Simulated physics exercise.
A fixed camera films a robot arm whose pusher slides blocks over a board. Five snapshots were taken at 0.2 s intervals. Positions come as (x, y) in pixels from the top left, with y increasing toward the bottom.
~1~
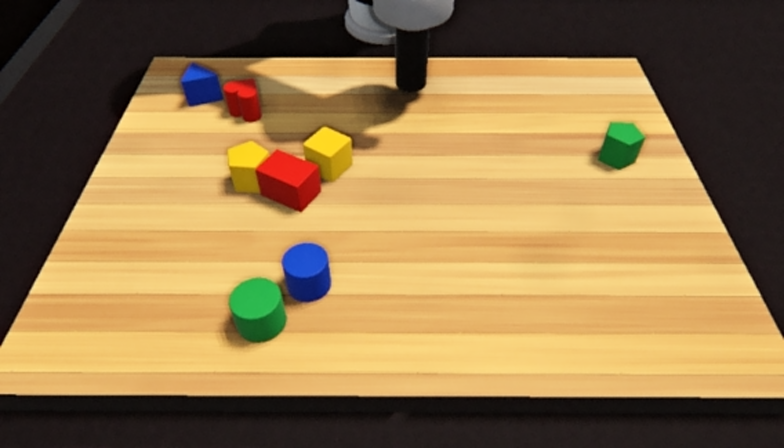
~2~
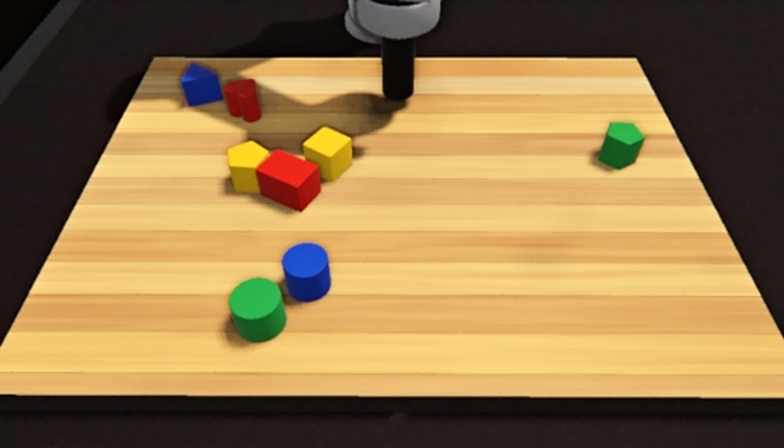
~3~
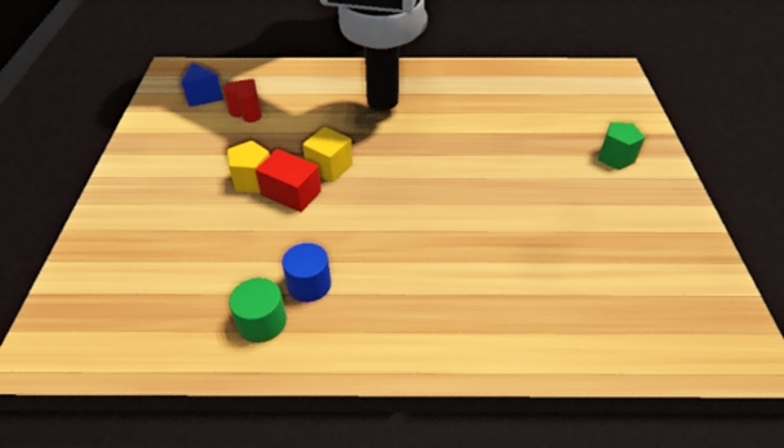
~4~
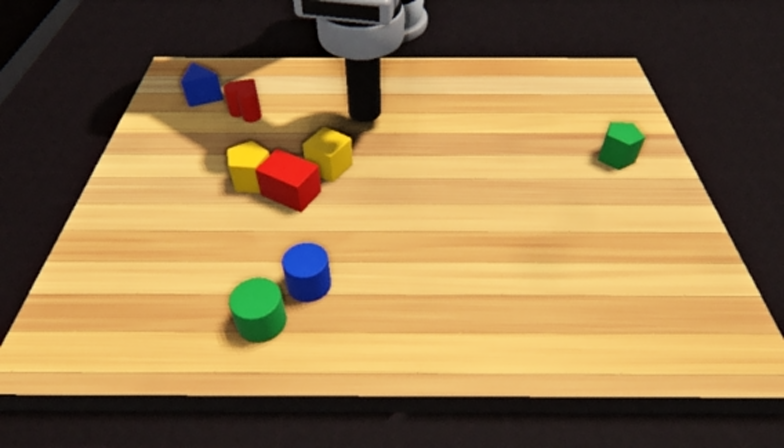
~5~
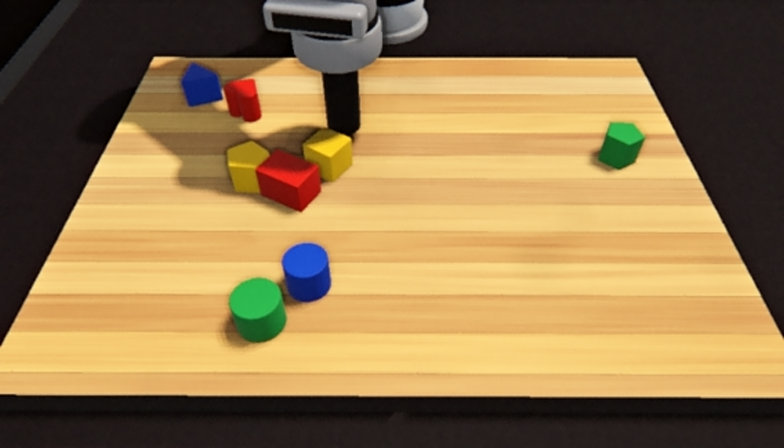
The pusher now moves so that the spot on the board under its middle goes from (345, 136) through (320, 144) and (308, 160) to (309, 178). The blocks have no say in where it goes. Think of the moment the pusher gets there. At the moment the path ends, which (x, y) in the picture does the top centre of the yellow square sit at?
For the centre of its top, I'd go with (336, 166).
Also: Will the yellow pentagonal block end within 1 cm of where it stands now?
Yes - that is the case.
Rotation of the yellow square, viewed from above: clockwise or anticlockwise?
Counterclockwise from above.
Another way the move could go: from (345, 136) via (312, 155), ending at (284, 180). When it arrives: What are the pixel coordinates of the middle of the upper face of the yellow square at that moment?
Around pixel (318, 159).
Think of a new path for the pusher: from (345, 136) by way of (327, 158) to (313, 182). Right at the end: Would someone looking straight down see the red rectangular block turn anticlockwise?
Answer: No.
On the path given first. Halfway along, pusher at (308, 141); yellow square at (322, 148), turned 40° anticlockwise.
At the end, pusher at (308, 168); yellow pentagonal block still; red rectangular block at (282, 174); yellow square at (336, 166), turned 100° anticlockwise.
